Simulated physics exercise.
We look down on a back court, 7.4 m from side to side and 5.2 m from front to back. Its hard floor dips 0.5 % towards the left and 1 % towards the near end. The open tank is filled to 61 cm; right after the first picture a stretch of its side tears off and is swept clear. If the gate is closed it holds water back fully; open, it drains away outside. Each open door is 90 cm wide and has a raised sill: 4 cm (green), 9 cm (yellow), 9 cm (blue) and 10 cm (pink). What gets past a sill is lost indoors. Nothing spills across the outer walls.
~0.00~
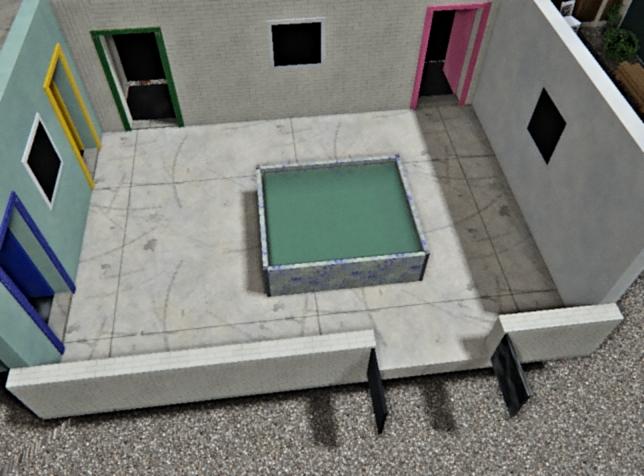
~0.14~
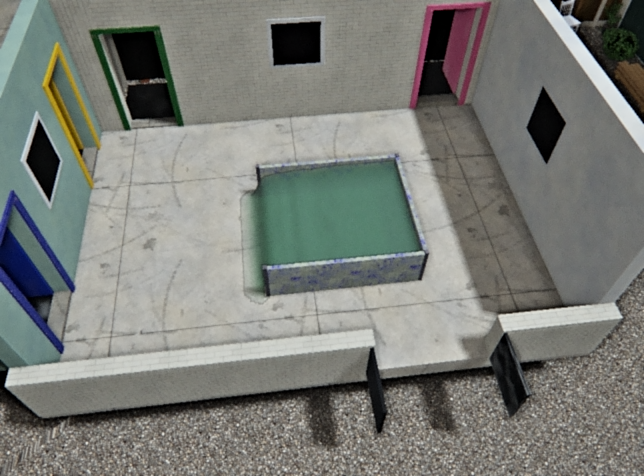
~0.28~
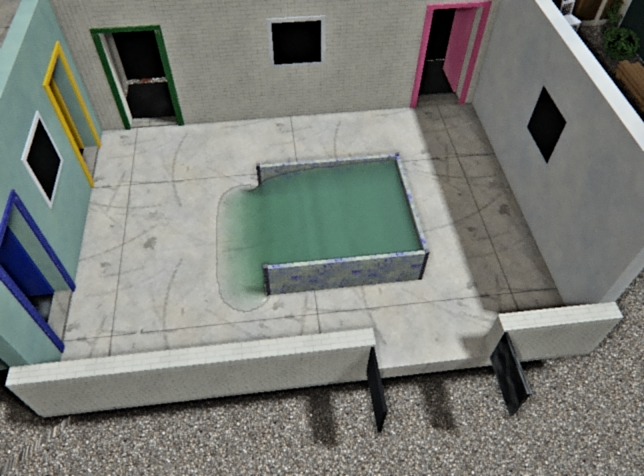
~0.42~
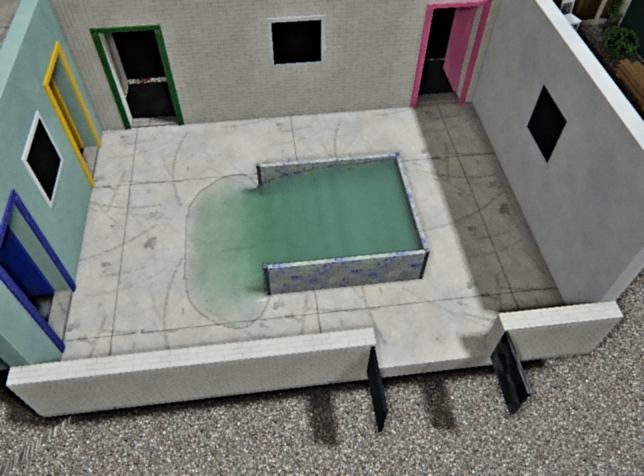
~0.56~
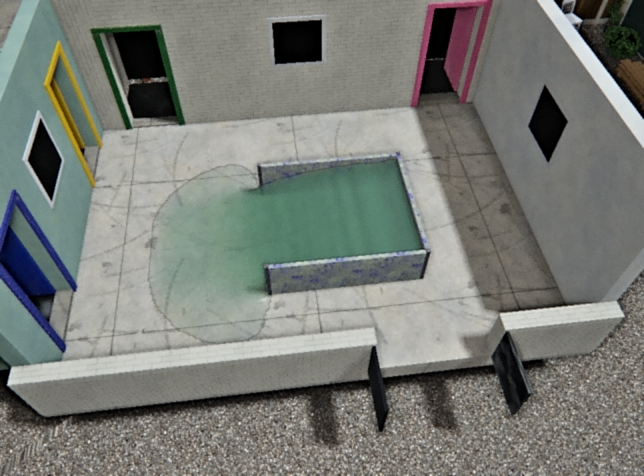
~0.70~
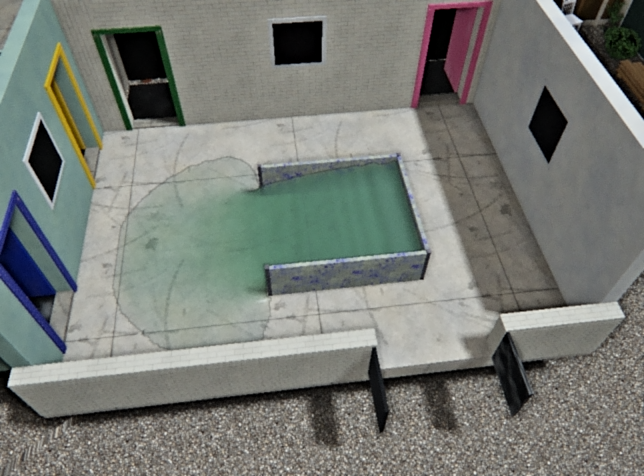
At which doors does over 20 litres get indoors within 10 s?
Door by door: At the green door it goes over the limit; at the yellow door it exceeds the limit; at the blue door it goes over the limit; at the pink door it stays under the limit.
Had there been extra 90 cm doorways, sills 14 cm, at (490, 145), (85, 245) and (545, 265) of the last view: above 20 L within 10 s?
In turn: Not over, over, below.
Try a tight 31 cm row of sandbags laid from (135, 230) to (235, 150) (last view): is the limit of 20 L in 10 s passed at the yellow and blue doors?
Against that limit: Yellow under, blue above.
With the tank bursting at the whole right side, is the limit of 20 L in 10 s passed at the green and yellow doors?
Against that limit: Green under, yellow below.
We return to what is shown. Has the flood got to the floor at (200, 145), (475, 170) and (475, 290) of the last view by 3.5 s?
In turn: Under water, dry, dry.
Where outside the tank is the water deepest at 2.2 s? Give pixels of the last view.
At about (58, 390).
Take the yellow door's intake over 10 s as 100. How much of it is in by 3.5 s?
About 40 per cent.
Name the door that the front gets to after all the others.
It is the pink one.
After 1.4 s water covers 35 % of the floor and is deepest (34 cm) near (82, 260); green door not reached, yellow door not reached, blue door 20 cm at the sill, 17 L in, pink door not reached.
After 2.2 s water covers 40 % of the floor and is deepest (44 cm) near (58, 390); green door 6 cm at the sill, 0 L in, yellow door 18 cm at the sill, 9 L in, blue door 30 cm at the sill, 98 L in, pink door not reached.
After 3.5 s water covers 40 % of the floor and is deepest (28 cm) near (58, 390); green door 16 cm at the sill, 42 L in, yellow door 19 cm at the sill, 48 L in, blue door 25 cm at the sill, 261 L in, pink door not reached.
After 6.0 s water covers 80 % of the floor and is deepest (16 cm) near (58, 390); green door 12 cm at the sill, 154 L in, yellow door 12 cm at the sill, 107 L in, blue door 13 cm at the sill, 352 L in, pink door not reached.
After 10.0 s water covers 95 % of the floor and is deepest (10 cm) near (58, 390); green door 6 cm at the sill, 212 L in, yellow door 7 cm at the sill, 114 L in, blue door 9 cm at the sill, 365 L in, pink door 5 cm at the sill, 0 L in.
